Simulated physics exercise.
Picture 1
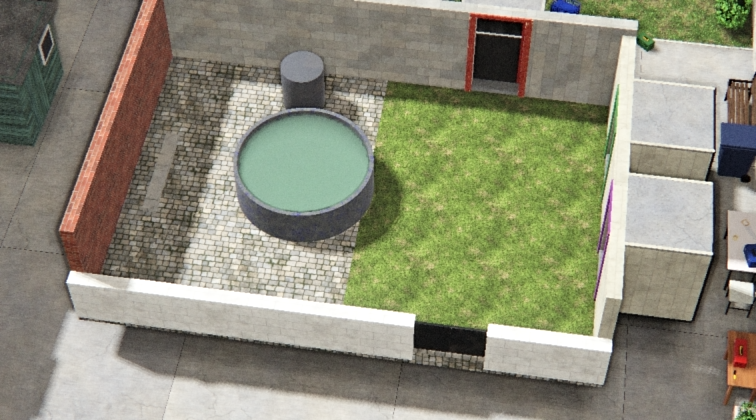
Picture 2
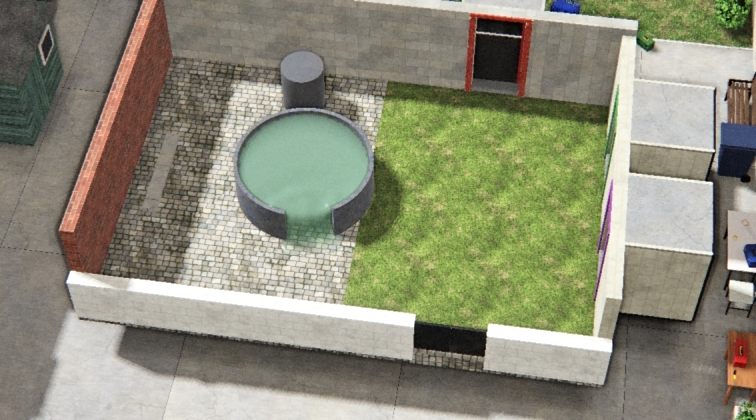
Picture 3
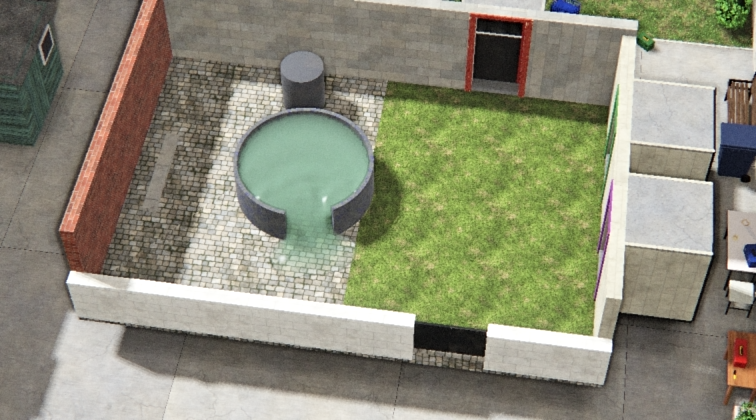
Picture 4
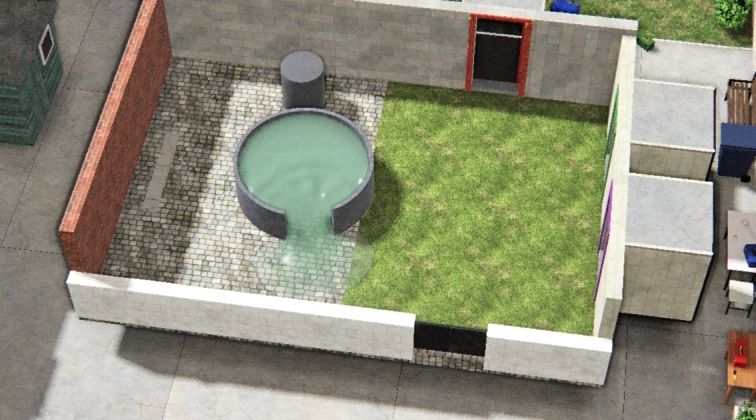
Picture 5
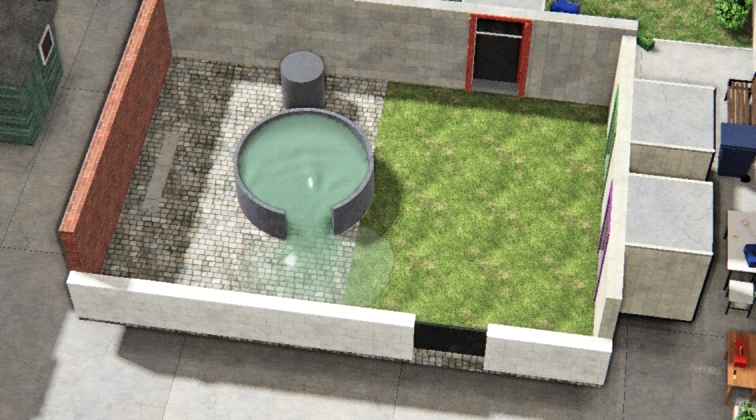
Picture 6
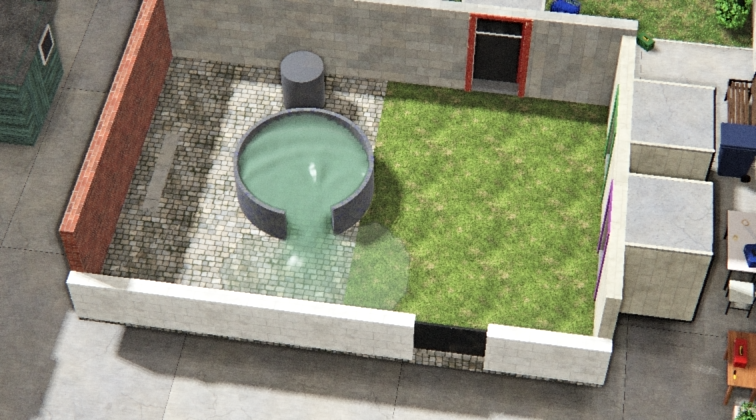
A round pool opens at the front, and green water pours out across the paving.
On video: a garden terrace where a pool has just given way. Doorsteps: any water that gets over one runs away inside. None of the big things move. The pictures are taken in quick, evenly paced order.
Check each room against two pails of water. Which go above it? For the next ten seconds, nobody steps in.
The purple door will keep it to two buckets, the green door will keep it to two buckets, the red door will keep it to two buckets.
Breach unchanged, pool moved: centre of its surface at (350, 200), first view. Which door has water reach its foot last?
That would be the red door, I think.
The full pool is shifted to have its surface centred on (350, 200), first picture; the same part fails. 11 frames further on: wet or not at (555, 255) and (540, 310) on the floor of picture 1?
Bone-dry, soaked.
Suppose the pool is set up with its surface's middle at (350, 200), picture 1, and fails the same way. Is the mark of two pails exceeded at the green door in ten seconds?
The green door falls short.
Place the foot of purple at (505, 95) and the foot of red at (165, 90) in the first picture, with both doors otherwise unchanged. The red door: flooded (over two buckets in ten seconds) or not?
Then: The red door holds.
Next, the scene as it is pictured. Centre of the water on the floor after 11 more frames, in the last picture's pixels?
(314, 231).
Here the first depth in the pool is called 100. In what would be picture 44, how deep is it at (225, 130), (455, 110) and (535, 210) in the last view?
My figures are about 2, 0 and 10 percent.
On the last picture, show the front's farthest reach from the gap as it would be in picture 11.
I'd put it around (449, 344).
A moment on, water covers 15 % of the floor; the purple door not reached, the green door not reached, the red door not reached.
Next, water covers 25 % of the floor; the purple door not reached, the green door not reached, the red door not reached.
Then, water covers 40 % of the floor; the purple door not reached, the green door not reached, the red door not reached.
Later, water covers 65 % of the floor; the purple door wet at the sill, nothing in, the green door wet at the sill, nothing in, the red door not reached.
In the end, water covers 90 % of the floor; the purple door wet at the sill, nothing in, the green door wet at the sill, nothing in, the red door wet at the sill, nothing in.
